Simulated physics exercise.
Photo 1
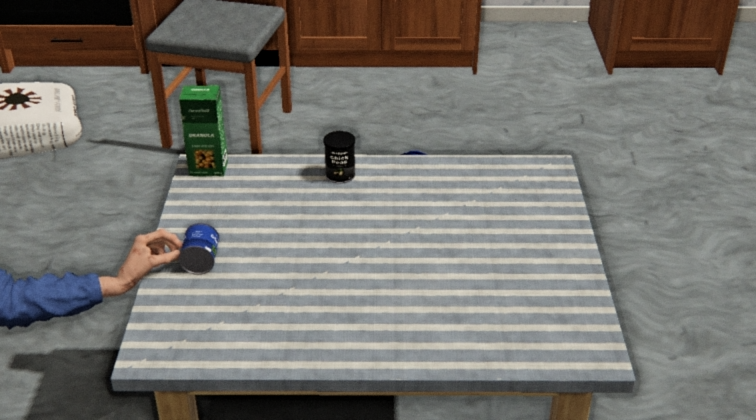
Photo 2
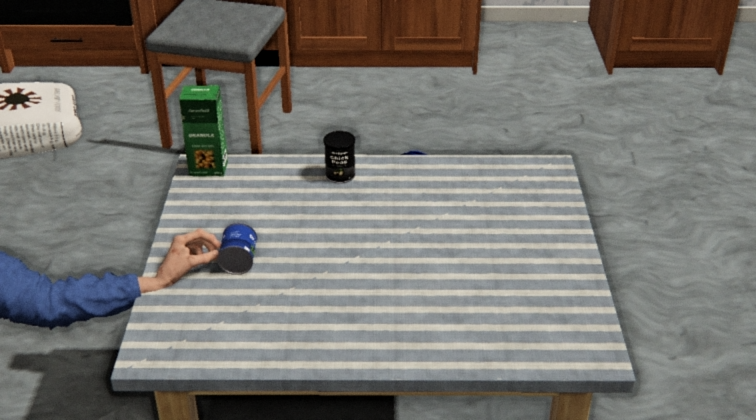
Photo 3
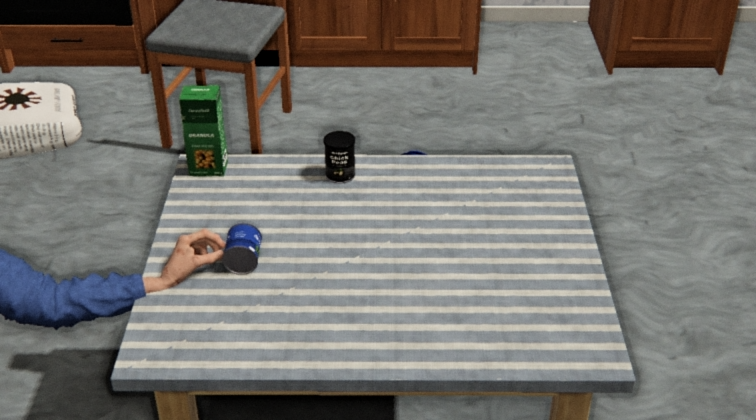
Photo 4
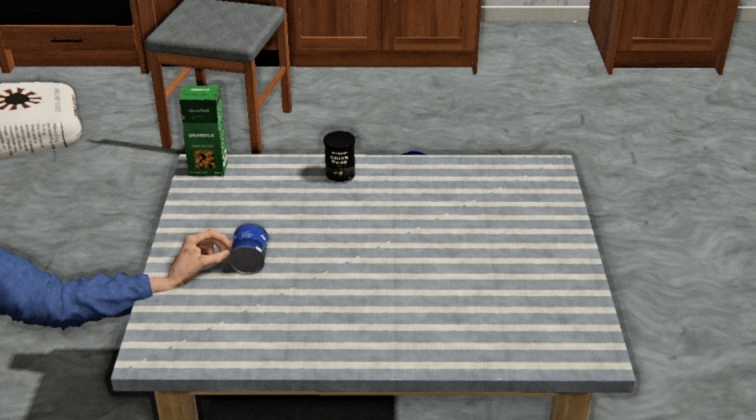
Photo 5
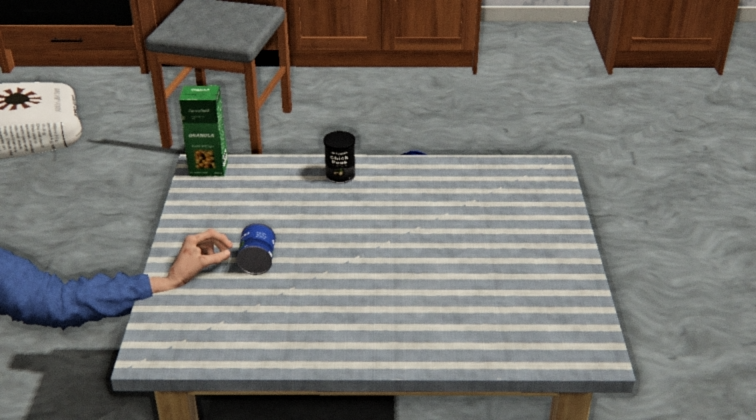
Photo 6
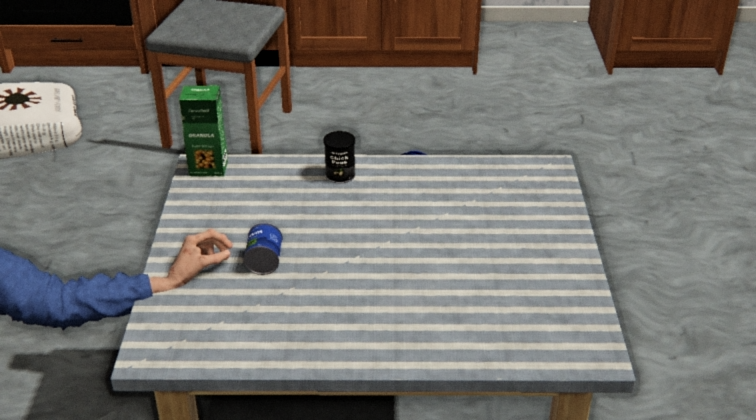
A hand in a blue sleeve pushing a blue tin rightward across a striped table, then staying still as the tin moves clear.
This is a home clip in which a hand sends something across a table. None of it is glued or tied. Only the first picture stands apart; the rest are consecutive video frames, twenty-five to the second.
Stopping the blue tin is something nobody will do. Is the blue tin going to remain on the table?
My guess is that it does not leave the table.
Then, 0.10 s past the last view, blue tin displaced about its own width near (279, 249).
Then, 0.30 s past the last view, blue tin displaced about its own width near (300, 249).
Finally, moved from the start, blue tin. Final places as the last picture's camera would see them, blue tin near (312, 249).
